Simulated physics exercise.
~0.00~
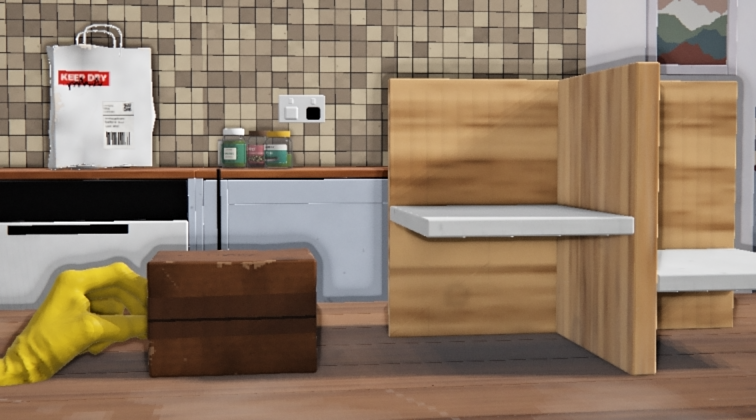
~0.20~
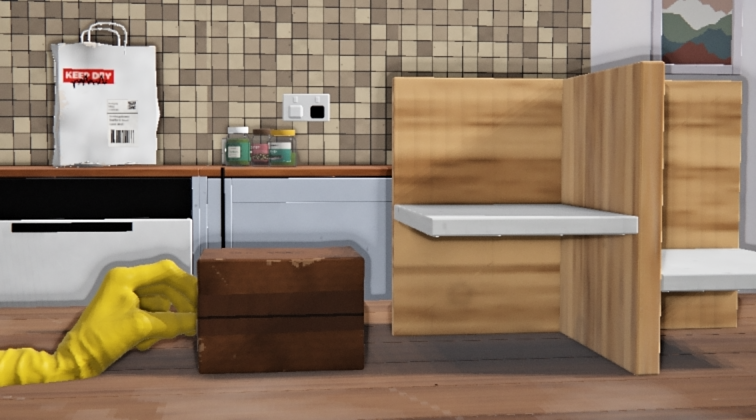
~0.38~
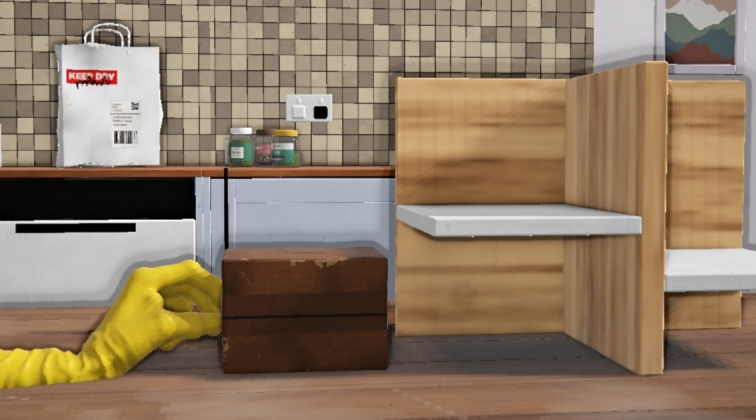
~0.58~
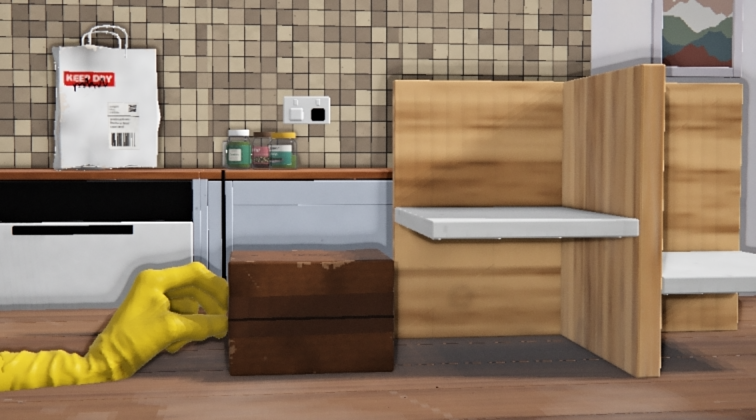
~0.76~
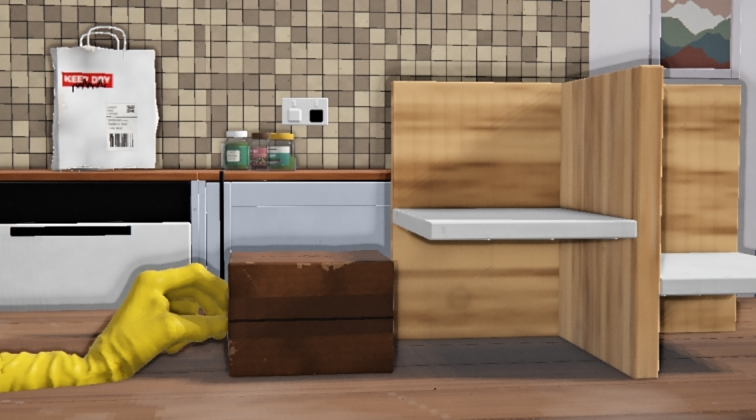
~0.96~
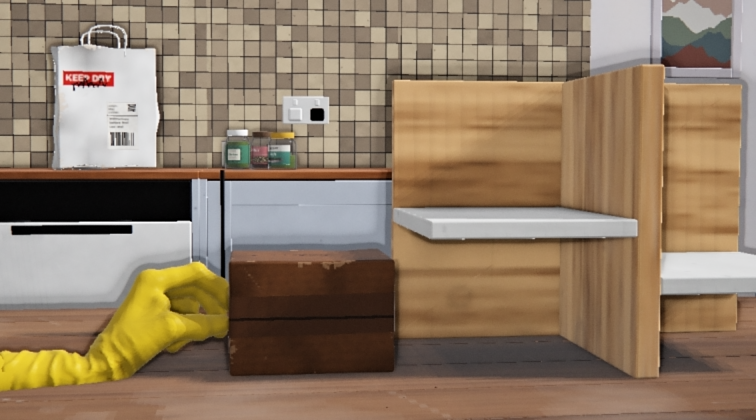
In this clip, a yellow-gloved hand slides a brown box rightward across a wooden surface toward a wooden rack with white shelves, then the hand and box stay nearly still beside the rack, with a kitchen counter behind.
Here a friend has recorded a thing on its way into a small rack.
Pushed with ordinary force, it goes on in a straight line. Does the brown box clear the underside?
I'd say it fits under there.
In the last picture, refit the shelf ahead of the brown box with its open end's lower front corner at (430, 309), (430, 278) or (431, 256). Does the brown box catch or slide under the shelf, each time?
In the order given it won't pass, it won't pass and it passes.
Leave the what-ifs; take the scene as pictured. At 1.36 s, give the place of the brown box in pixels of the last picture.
Roughly at (370, 308).
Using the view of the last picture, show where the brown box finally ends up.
End position, centre: Approx. (498, 306).
After 1.36 s, brown box sliding up to the opening near (370, 308).
After 1.64 s, brown box part of the way in near (440, 306).
At rest (2.3 s), the brown box clears the shelf, near (498, 305).
